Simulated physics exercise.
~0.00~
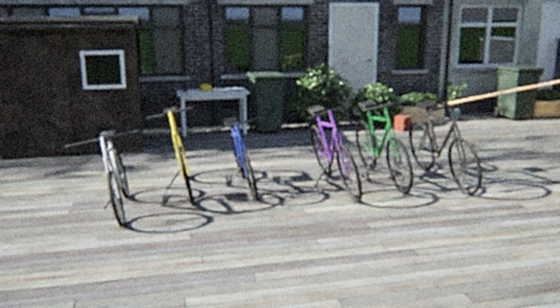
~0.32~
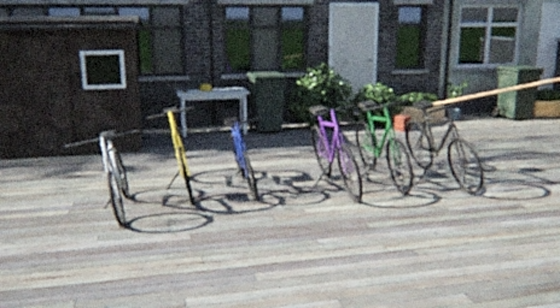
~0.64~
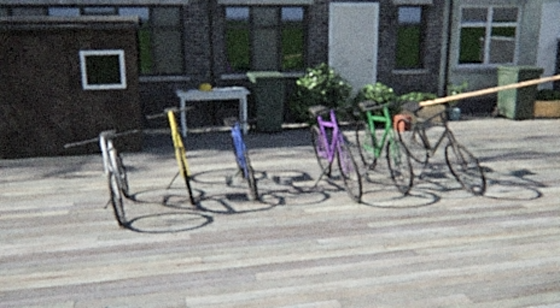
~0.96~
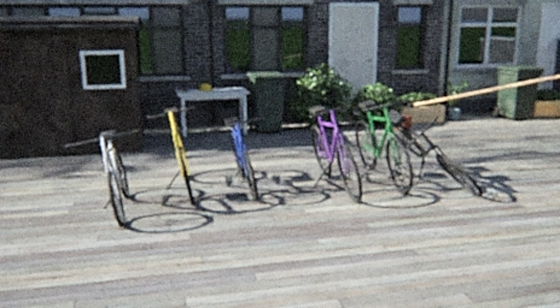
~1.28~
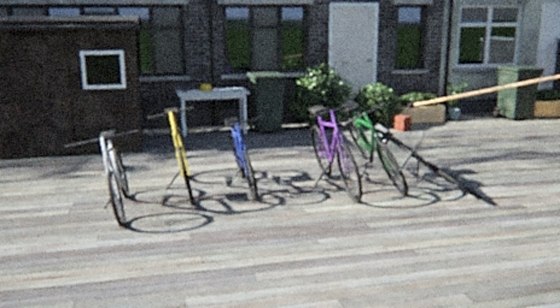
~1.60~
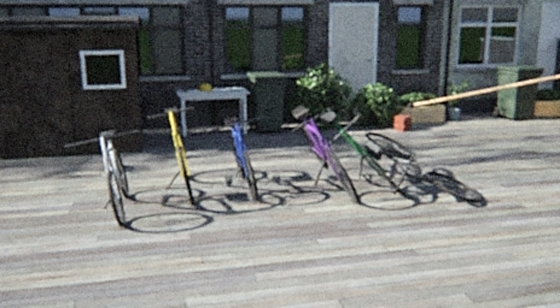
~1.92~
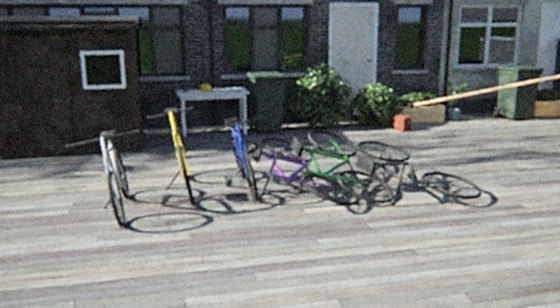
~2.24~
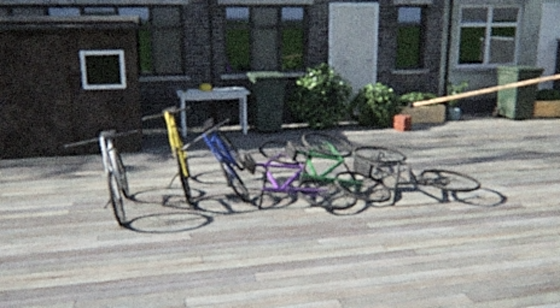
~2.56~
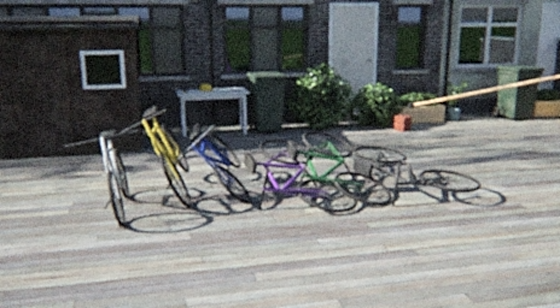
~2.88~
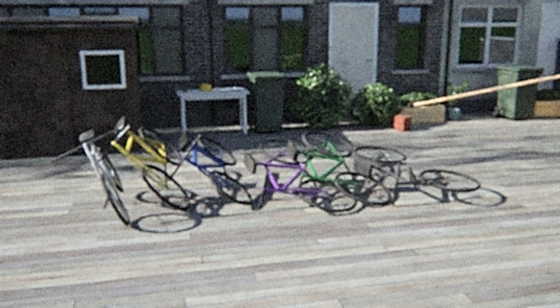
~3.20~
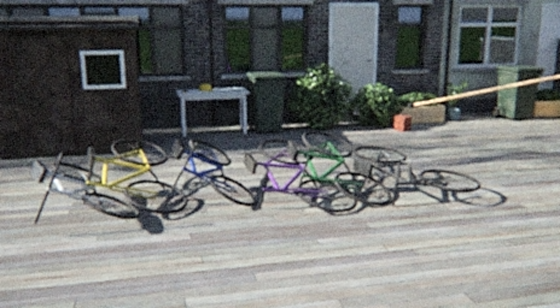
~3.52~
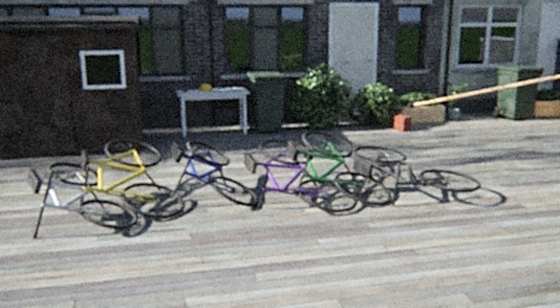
A sunlit yard with pale wooden planking is seen from a fixed, slightly raised viewpoint, with a dark shed, brick wall, bushes and bins behind. Six bicycles stand in a row, from left a whitish one, then yellow, blue, purple, green and a dark one at the right end. A long wooden pole reaches in from the right and shifts slightly left, and the dark bicycle tips leftward. It topples against the green one, which falls into the purple. The blue leans over next, then the yellow, and finally the whitish one. All six end lying on the planks.
